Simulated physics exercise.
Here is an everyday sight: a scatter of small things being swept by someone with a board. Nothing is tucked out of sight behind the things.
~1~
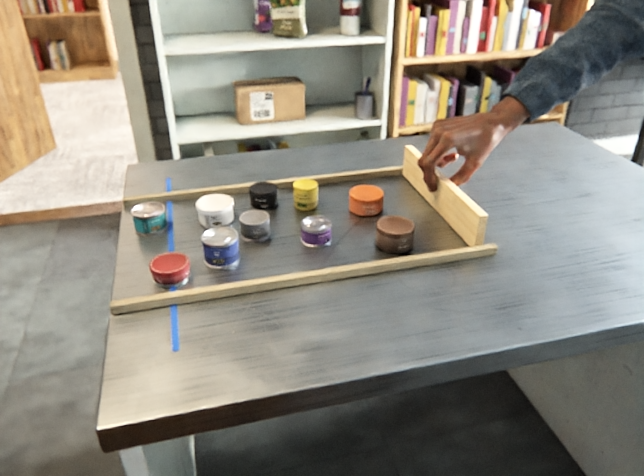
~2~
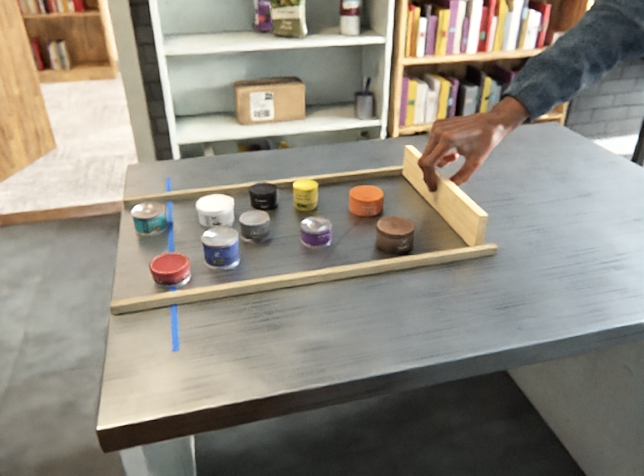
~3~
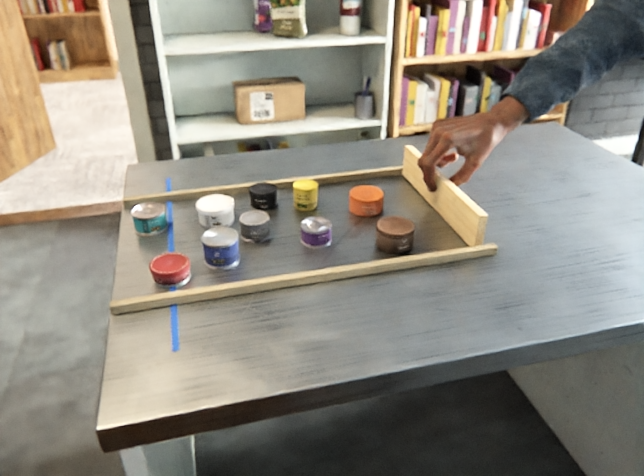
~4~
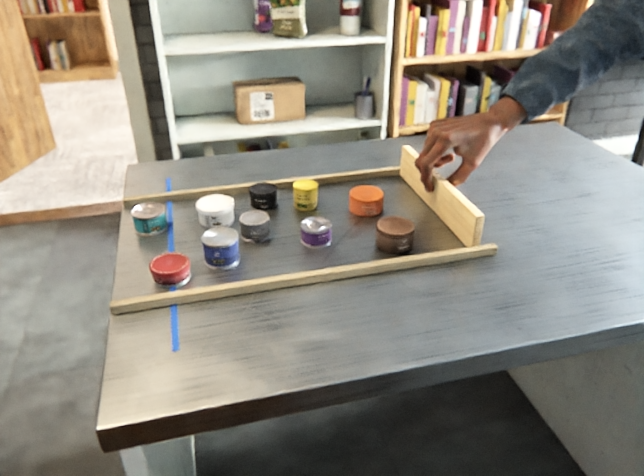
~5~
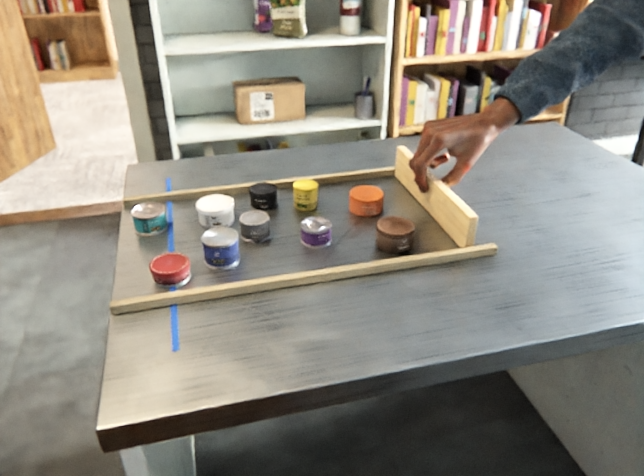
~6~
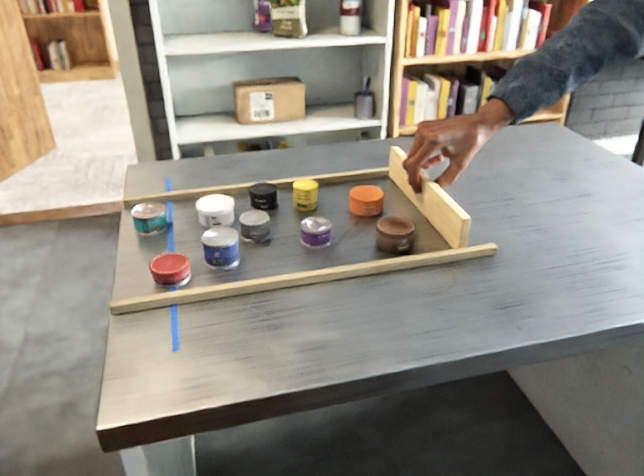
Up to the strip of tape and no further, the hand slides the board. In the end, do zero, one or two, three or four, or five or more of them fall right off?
Band: One faller or a pair.
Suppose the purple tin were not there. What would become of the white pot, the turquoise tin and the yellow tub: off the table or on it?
White pot: Still there. Turquoise tin: Over the edge. Yellow tub: Still there.
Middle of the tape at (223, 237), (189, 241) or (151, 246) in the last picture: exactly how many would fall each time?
0, 1, 5.
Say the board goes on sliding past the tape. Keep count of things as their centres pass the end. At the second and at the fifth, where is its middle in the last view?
About (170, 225) and about (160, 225).
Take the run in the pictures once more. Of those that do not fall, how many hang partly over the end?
Expected count: 4.
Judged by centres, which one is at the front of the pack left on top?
The one in question is the red tin.
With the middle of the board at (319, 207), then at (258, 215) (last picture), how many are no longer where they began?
The number moved is 4 and then 8.
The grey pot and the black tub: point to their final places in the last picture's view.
Roughly (126, 245) for the first and roughly (154, 202) for the second.
Soon after, none off yet; turquoise tin at rest near (150, 219); red tin at rest near (171, 270); blue tin at rest near (221, 248).
By the end, the number that fall off is one or two; fallen, turquoise tin.
